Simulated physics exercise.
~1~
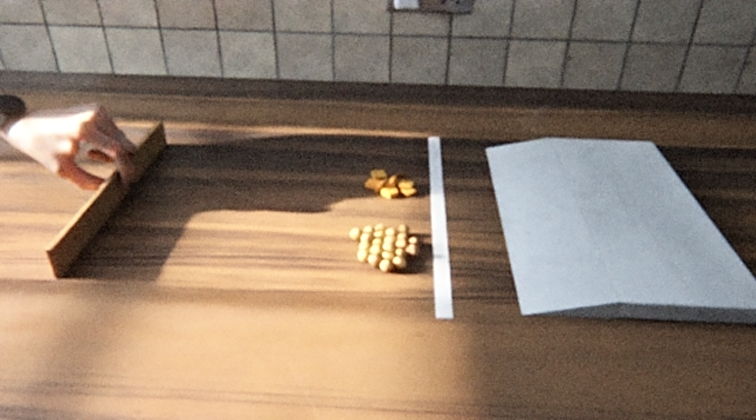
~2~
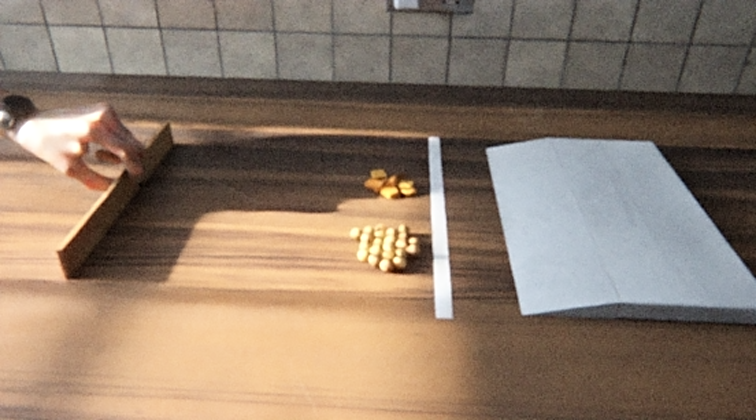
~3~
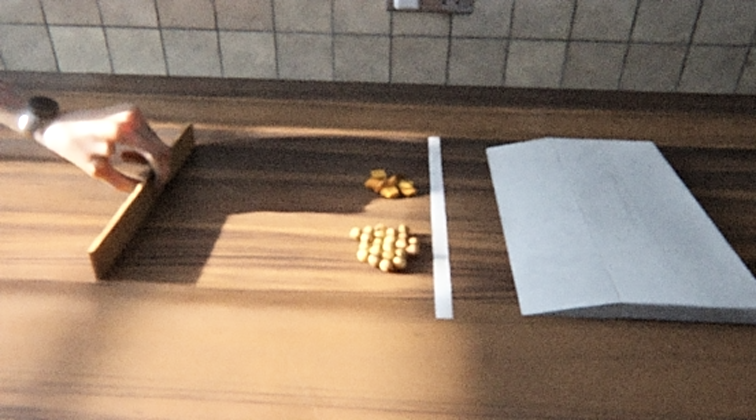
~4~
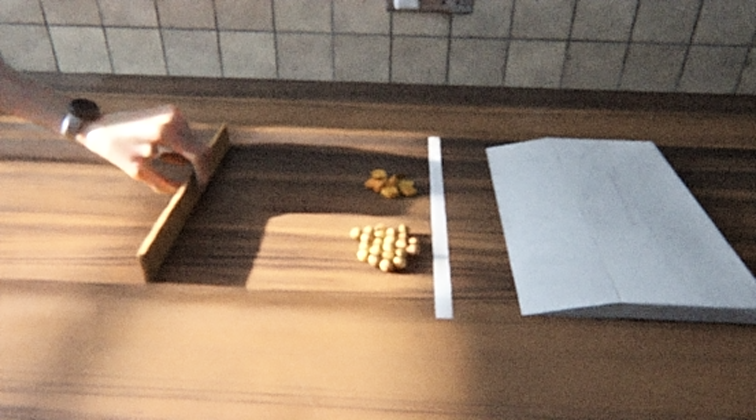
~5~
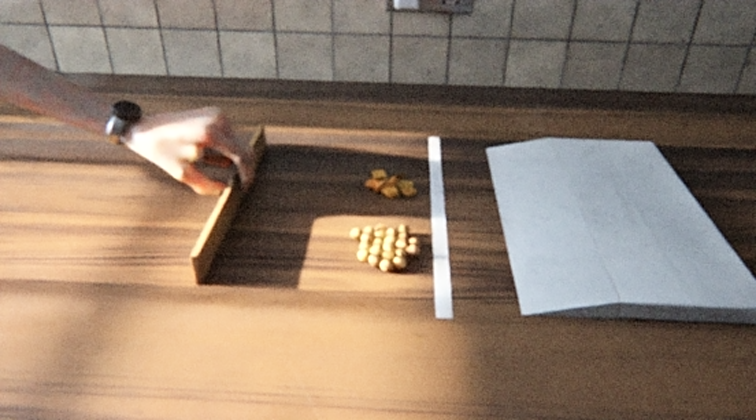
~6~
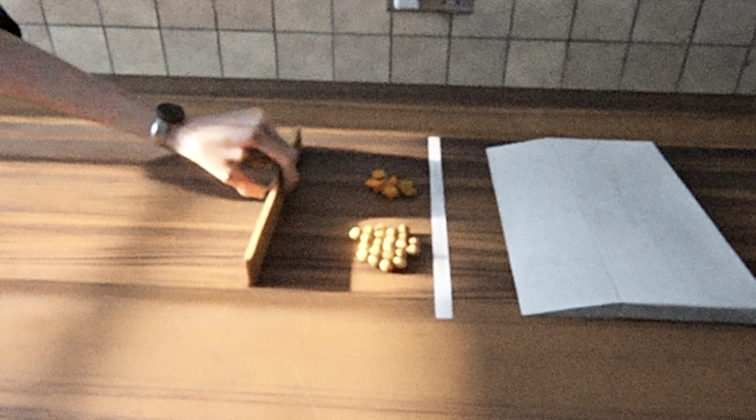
The clip opens with a hand holding an upright brown card at the left of a wooden table, with two small clusters of pieces, a white tape strip and a pale ramp to its right. The hand then slides the card steadily rightward, closing much of the gap to the unmoving clusters.
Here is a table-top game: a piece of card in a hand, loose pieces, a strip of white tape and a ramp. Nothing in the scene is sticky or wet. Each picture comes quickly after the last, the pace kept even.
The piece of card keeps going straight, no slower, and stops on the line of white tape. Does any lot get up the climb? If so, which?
Result: Most likely the near lot manages to climb over at least partly; most likely the far lot cannot climb over at all.
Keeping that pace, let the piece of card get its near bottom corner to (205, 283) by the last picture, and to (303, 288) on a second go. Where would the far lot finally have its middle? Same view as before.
Near (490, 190) in the first try and near (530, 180) in the second.
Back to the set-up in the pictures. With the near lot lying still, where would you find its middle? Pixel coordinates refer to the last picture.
About (731, 197).
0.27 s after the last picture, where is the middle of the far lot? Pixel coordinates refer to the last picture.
Its middle is roughly at (485, 189) in the last frame.
Then, 0.13 s later than the last frame, piece of card still moving, near (376, 183); near lot every one short of the ramp; far lot every one short of the ramp.
Then, 0.27 s later than the last frame, piece of card stopped at the white tape; near lot about a tenth on the ramp, the larger part short of the ramp; far lot every one short of the ramp.
Then, 0.55 s later than the last frame, piece of card stopped at the white tape; near lot the larger part past the top, roughly a quarter on the ramp; far lot the larger part on the ramp, roughly a quarter short of the ramp.
When it is over, piece of card stopped at the white tape; near lot the larger part past the top, about a tenth on the ramp; far lot not one past the top, the larger part on the ramp, roughly a quarter short of the ramp.
